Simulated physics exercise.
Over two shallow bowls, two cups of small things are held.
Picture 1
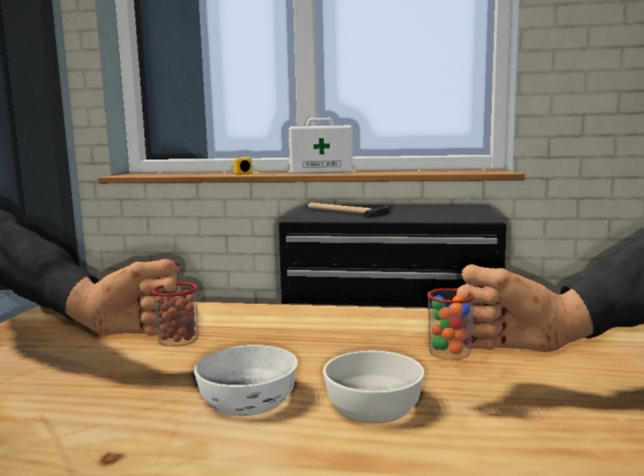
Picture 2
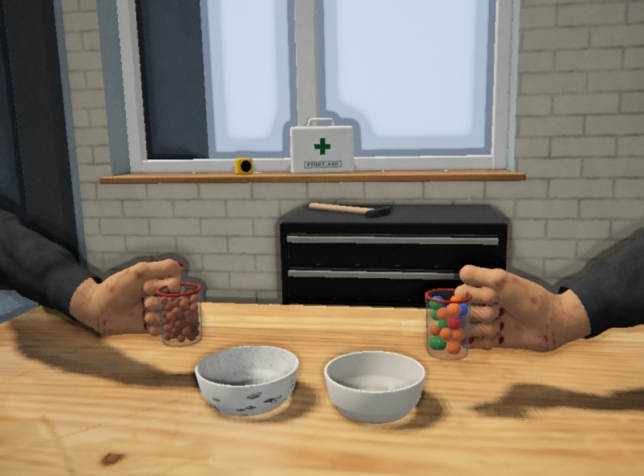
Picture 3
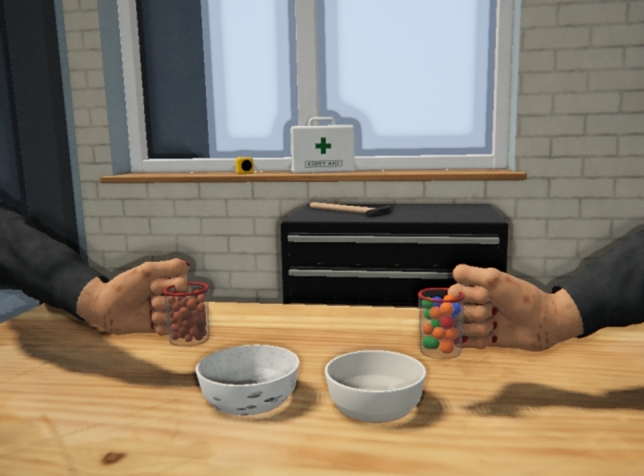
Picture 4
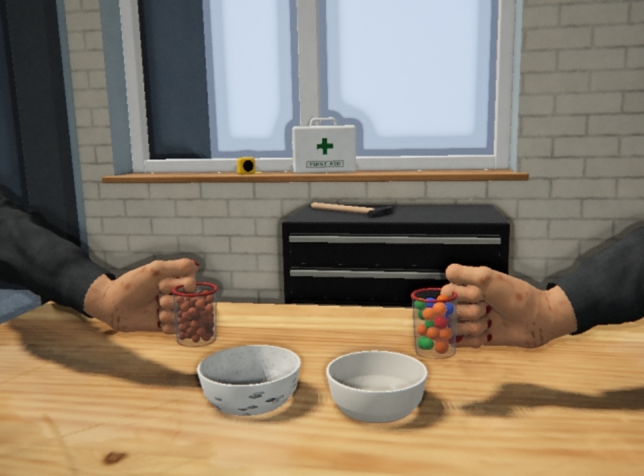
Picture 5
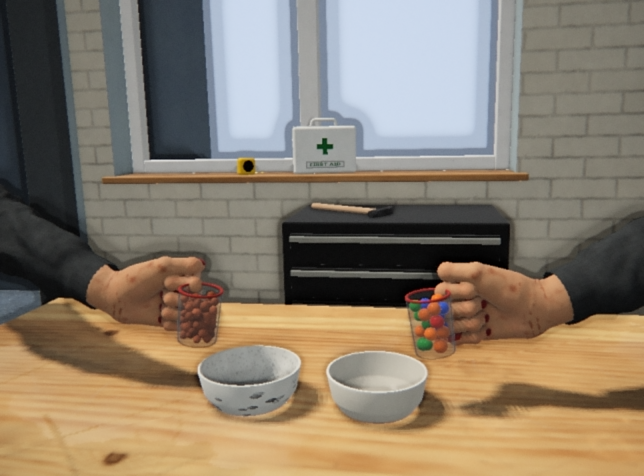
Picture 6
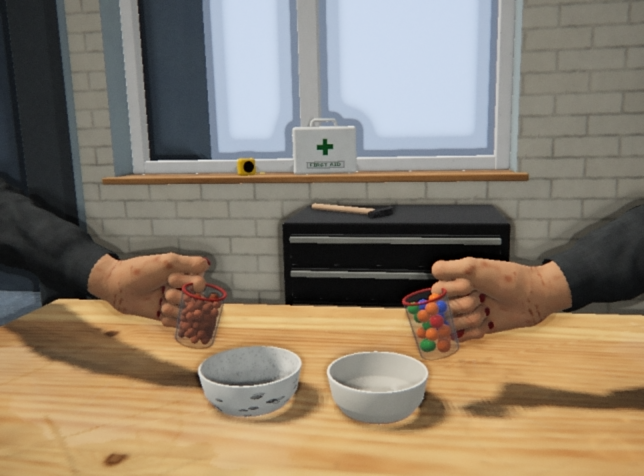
Two hands, each holding a clear cup, one of brown pellets and one of colourful balls, drifted slightly inward above two empty bowls on a wooden table, then tilted the cups a little.
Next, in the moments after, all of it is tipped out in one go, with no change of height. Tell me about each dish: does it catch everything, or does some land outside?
Outcome: Left dish: Full capture; right: Full capture.
Then, 0.39 s on from there, left, the whole lot still in the cup; right, the whole lot still in the cup.
Then, 0.89 s on from there, left, the whole lot still in the cup; right, the whole lot still in the cup.
Then, 1.43 s on from there, left, the bulk still in the cup, a little in the dish, only a few in the air; right, near half still in the cup, near half in the dish, a little in the air.
In the end, left, the whole lot in the dish, none at all outside the dish; right, the whole lot in the dish, none at all outside the dish.
